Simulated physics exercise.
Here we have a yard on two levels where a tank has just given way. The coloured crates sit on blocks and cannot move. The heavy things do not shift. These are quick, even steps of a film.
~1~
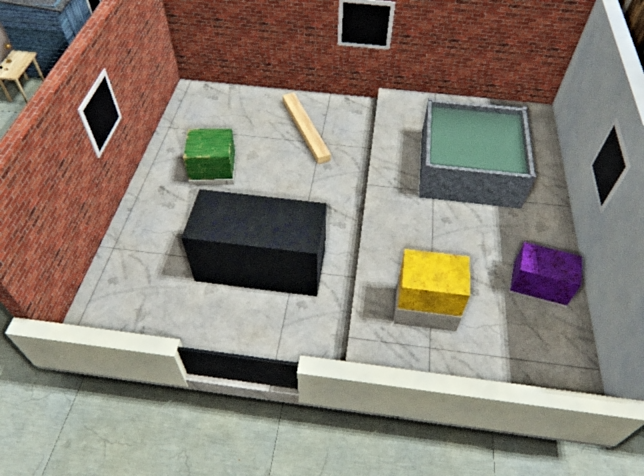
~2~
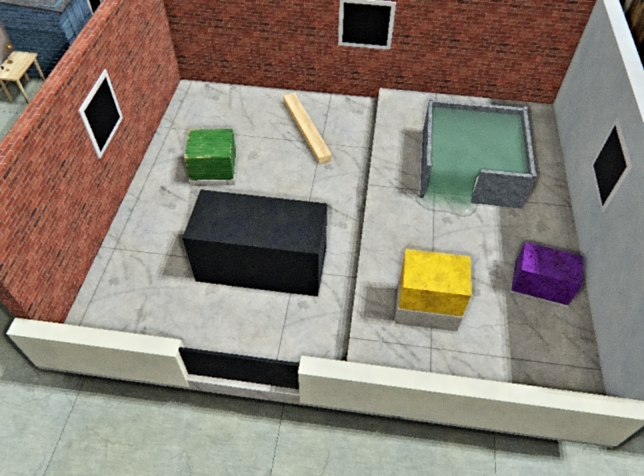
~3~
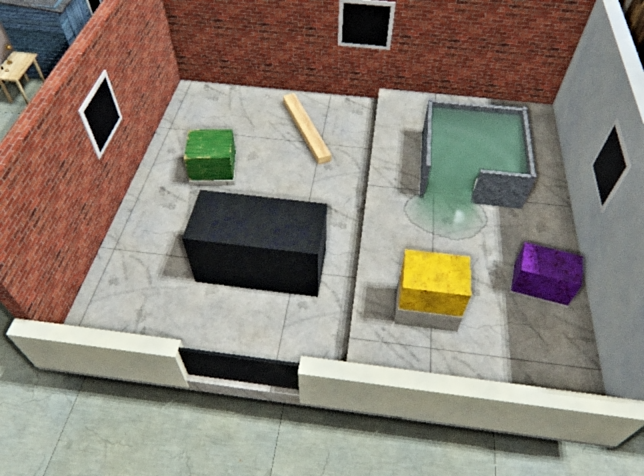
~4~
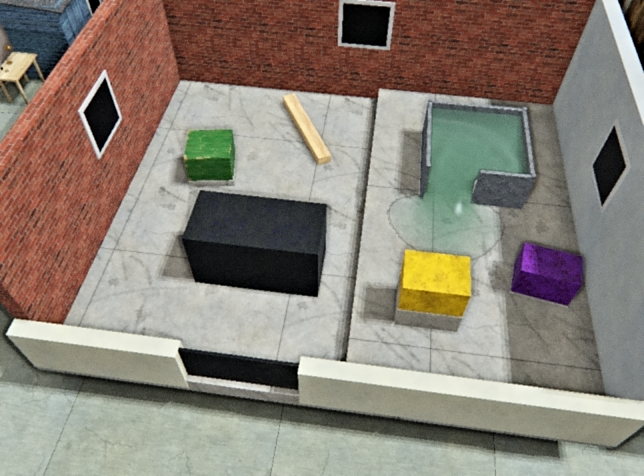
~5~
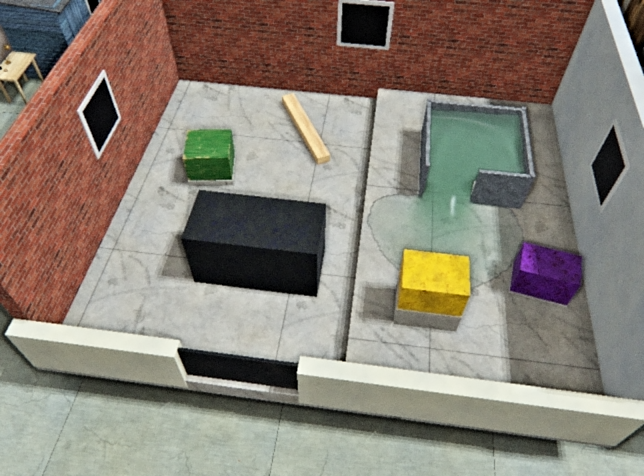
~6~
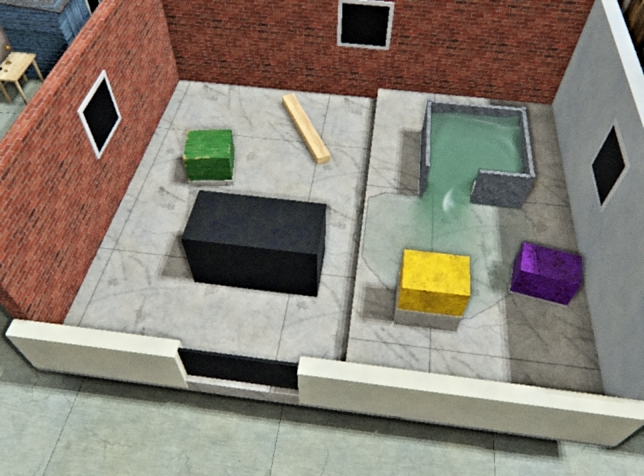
The clip shows a walled yard with colored blocks and a grey tank of greenish water; a gap opens at the tank's front left corner, and water pours out, spreading across the floor around the yellow block.
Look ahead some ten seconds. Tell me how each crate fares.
One by one: The purple crate is wetted; the green crate escapes dry; the yellow crate escapes dry.
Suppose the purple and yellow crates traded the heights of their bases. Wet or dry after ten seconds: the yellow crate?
Then: The yellow one is topped.
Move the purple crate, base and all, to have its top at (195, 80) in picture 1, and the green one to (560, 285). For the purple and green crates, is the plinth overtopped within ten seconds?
My reading: Purple crate takes water, green crate gets wet.
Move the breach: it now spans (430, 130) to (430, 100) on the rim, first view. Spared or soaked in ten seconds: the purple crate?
In short: Purple crate is spared.
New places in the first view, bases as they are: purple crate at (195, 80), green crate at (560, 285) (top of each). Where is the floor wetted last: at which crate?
Last comes the crate marked purple.
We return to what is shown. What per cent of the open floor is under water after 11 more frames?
Roughly 30 per cent.
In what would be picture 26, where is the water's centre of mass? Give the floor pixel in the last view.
At about (423, 247).
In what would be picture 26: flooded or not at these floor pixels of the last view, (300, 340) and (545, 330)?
One after the other: Awash, awash.
A moment on, water covers 20 % of the floor; the purple crate water round its plinth, the green crate not reached, the yellow crate water round its plinth.
Next, water covers 30 % of the floor; the purple crate water round its plinth, the green crate not reached, the yellow crate water round its plinth.
Then, water covers 40 % of the floor; the purple crate water round its plinth, the green crate not reached, the yellow crate water round its plinth.
Later, water covers 60 % of the floor; the purple crate water round its plinth, the green crate water round its plinth, the yellow crate water round its plinth.
In the end, water covers 90 % of the floor; the purple crate was topped, the green crate stayed above the water, the yellow crate stayed above the water.
